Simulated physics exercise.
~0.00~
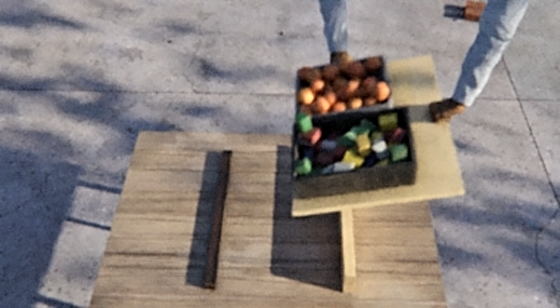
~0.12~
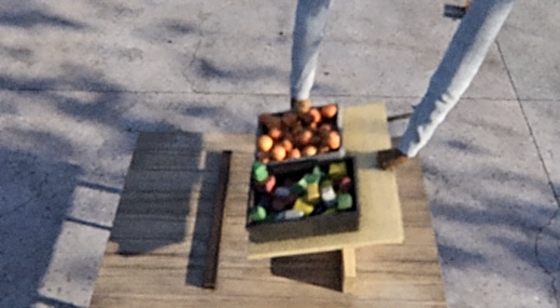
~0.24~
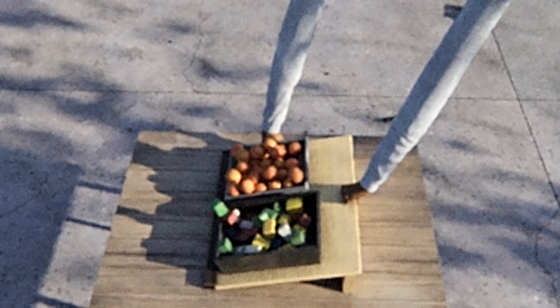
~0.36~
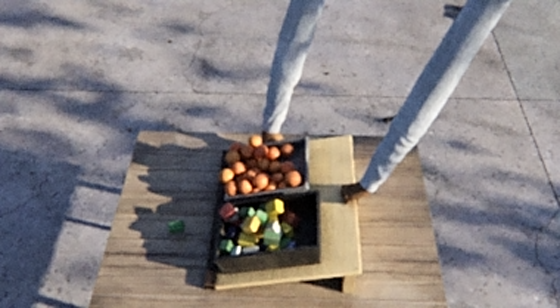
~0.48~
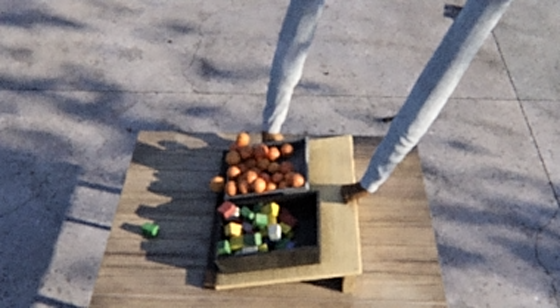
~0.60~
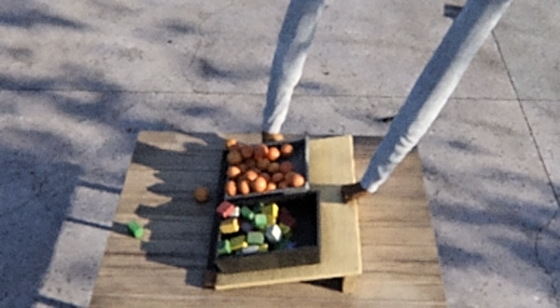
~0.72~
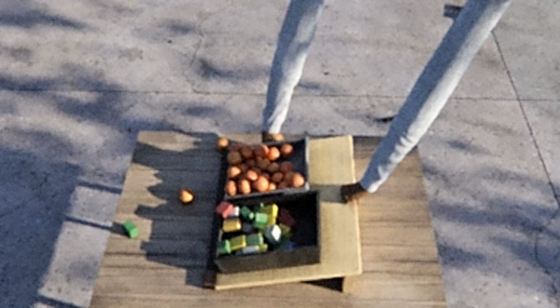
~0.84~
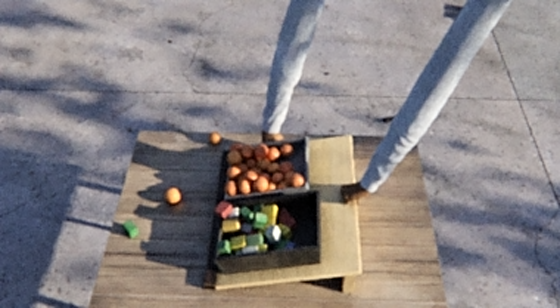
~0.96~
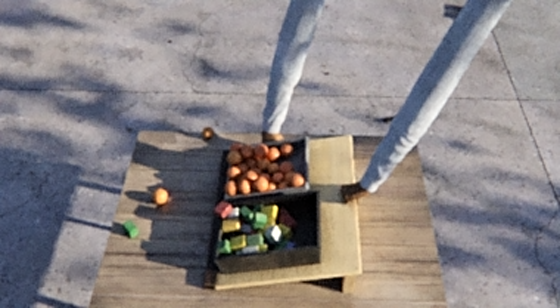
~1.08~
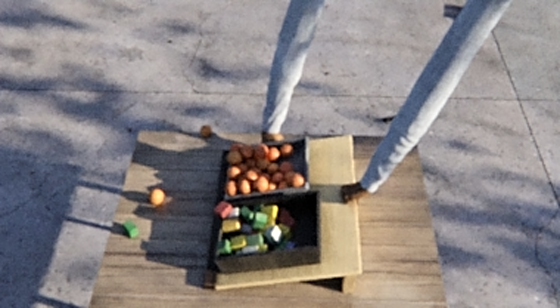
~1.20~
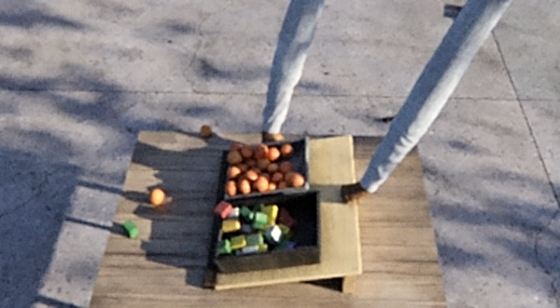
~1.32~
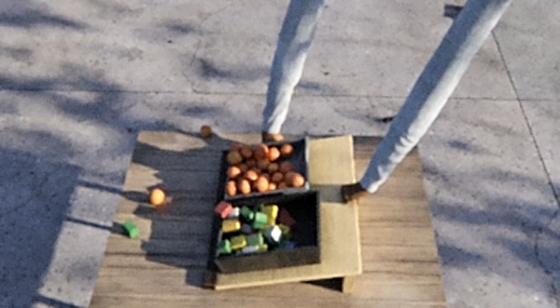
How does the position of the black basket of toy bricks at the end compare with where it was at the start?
It ends up farther left and lower in the view, on the board set down at the table, whereas it began up and to the right as the arms held the board raised.
